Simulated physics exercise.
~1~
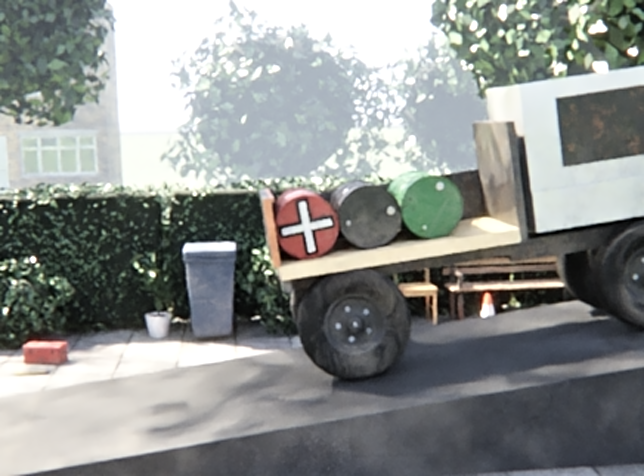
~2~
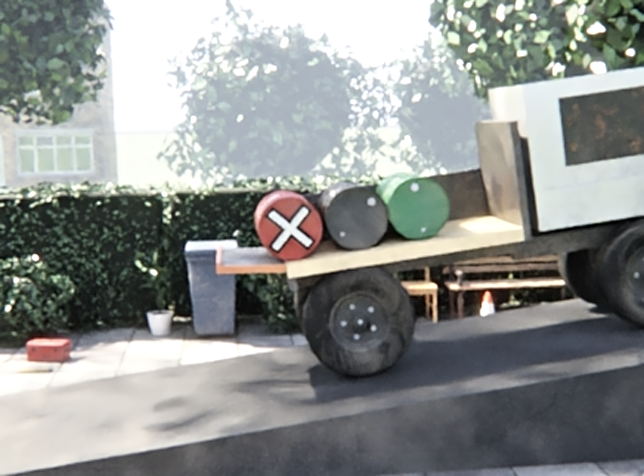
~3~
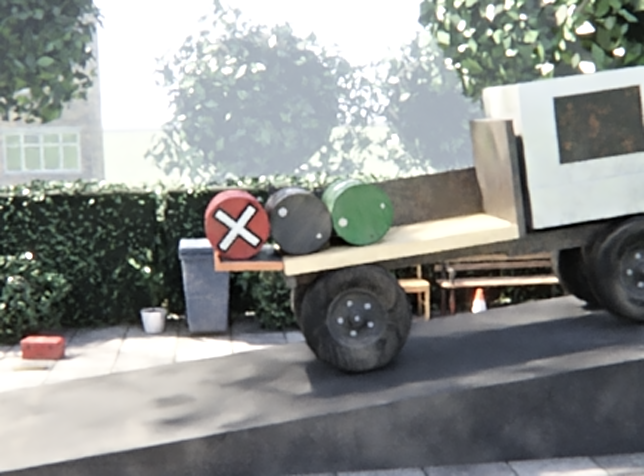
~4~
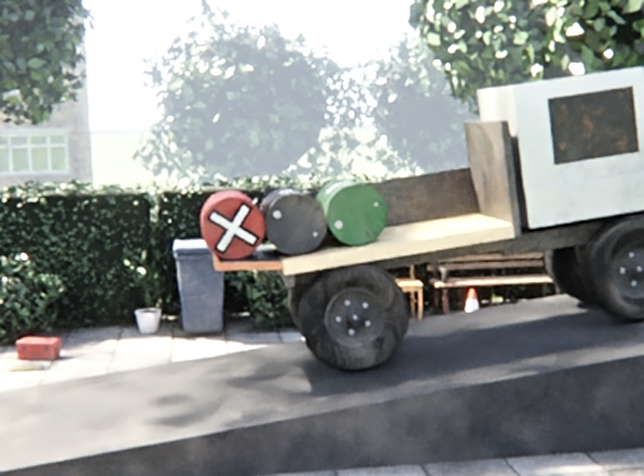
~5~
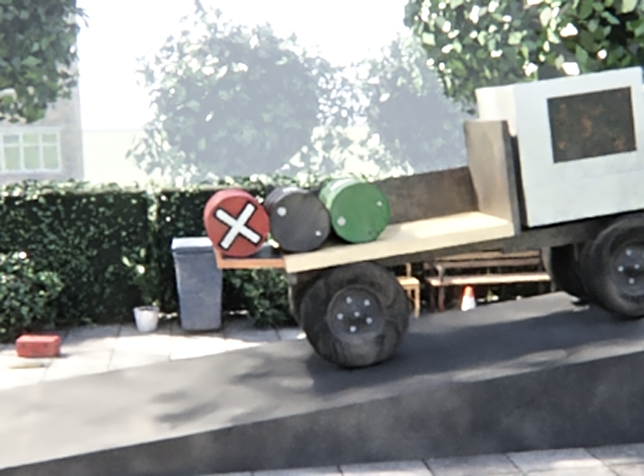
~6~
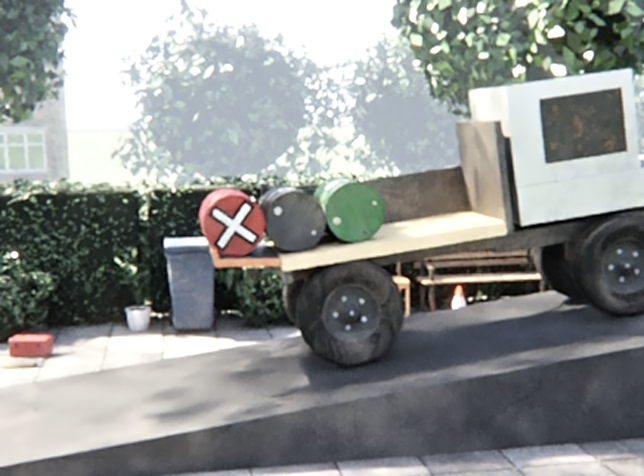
Three drums, red with a white cross, dark grey and green, lie side by side against the closed tailgate of a flatbed truck, seen from the side on a ramp sloping down to the left. Behind are a hedge, trees, a grey bin and a wooden bench. The tailgate drops until it sticks out almost level with the bed, and the drums roll left together. The red one rolls onto the lowered gate and stops near its outer edge. The dark drum rests against it, with the green one behind on the bed, and none falls off.
